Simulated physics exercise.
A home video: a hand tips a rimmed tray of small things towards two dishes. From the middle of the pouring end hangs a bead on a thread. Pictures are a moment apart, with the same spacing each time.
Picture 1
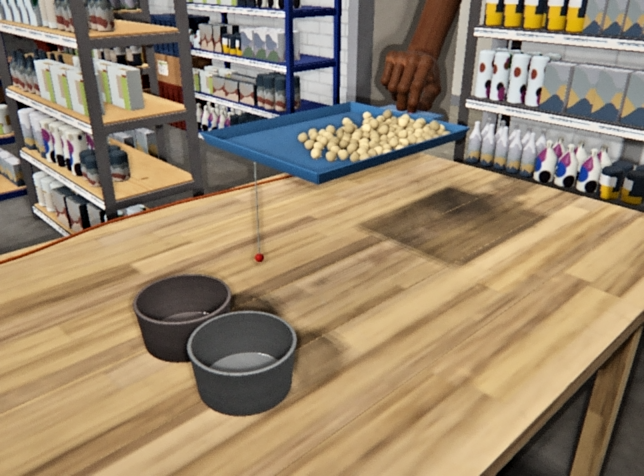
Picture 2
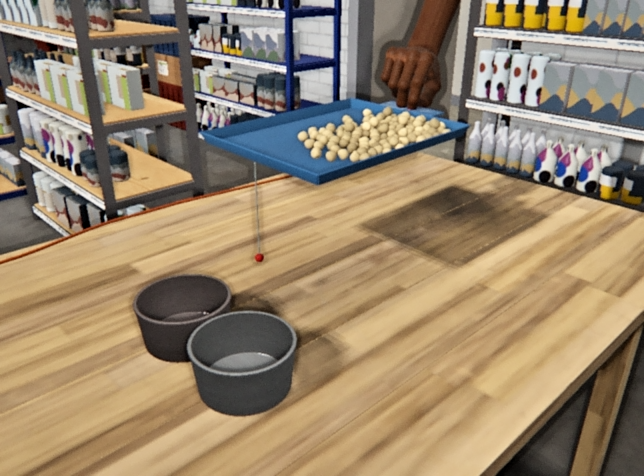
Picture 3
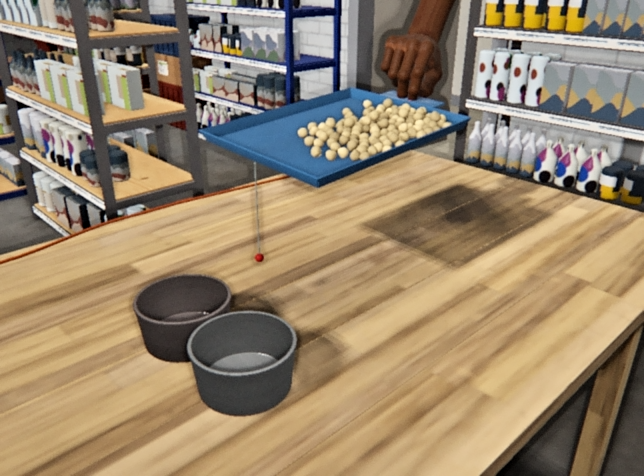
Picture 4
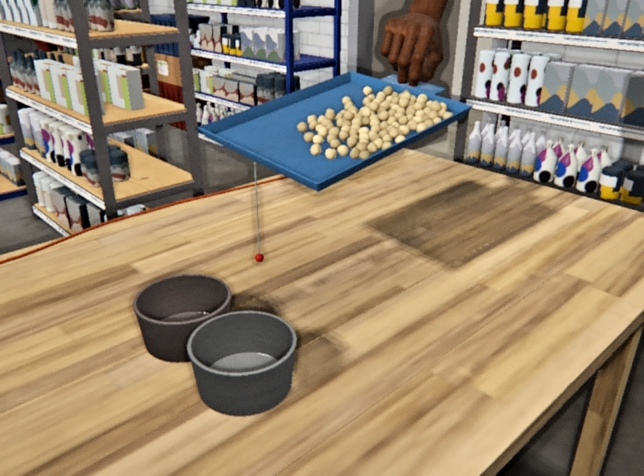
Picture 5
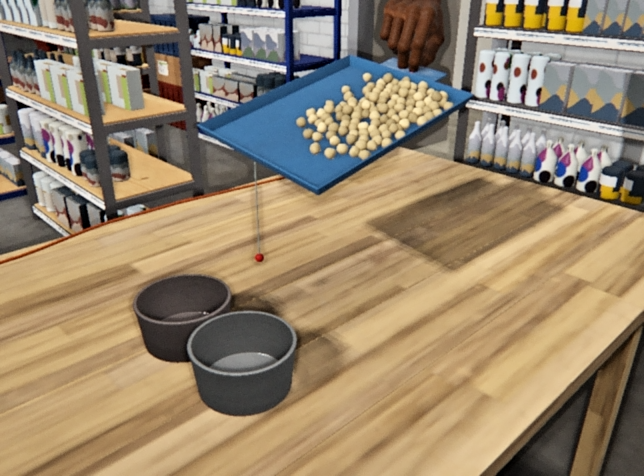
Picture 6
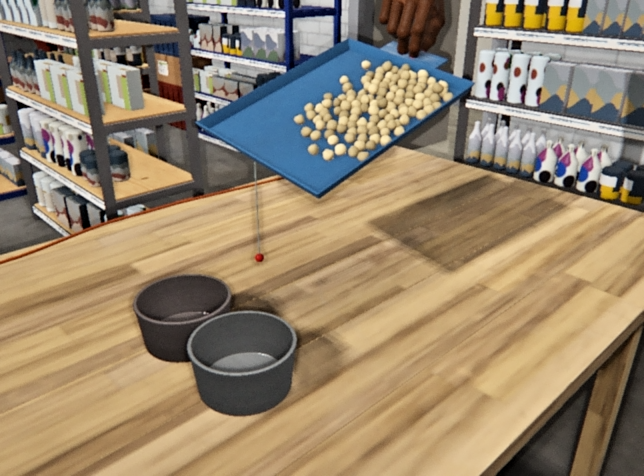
A hand gradually tilting a blue tray of round, pale nuts above a wooden table with two dark dishes and a hanging red bead.
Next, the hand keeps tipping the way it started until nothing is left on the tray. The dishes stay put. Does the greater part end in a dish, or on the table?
So the dishes mostly fail at catching it, really.
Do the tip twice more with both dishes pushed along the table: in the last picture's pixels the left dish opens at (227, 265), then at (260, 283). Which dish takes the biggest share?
First place: The rightmost one; second place: The rightmost one.
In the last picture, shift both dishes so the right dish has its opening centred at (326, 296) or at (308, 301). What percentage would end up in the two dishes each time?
30 per cent the first time, 50 per cent the second time.
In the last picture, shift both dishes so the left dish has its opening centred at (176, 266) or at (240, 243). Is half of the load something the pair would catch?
First try: Lower than half; second try: Lower than half.
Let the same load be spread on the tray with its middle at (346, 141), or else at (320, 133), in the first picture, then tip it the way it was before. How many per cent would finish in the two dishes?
Some 0 and then some 10 per cent.
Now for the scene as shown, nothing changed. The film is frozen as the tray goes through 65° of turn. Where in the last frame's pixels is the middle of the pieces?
The middle of the pieces sits at roughly (303, 219).
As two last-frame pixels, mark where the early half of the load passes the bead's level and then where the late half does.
The early half goes through (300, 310), the late half through (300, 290).
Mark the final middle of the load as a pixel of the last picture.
Once nothing moves, the middle sits near (300, 361).
Soon after the last picture, tray tipped steeply; about half on the tray; a small part in the right dish; a small part outside both; about a third in the air.
A little later, tray tipped past a quarter turn; about a quarter in the right dish; a stray few in the left dish; most outside both.
Later still, tray tipped past a quarter turn; about a quarter in the right dish; a stray few in the left dish; most outside both.
At rest, tray tipped past a quarter turn; about a quarter in the right dish; a stray few in the left dish; most outside both.
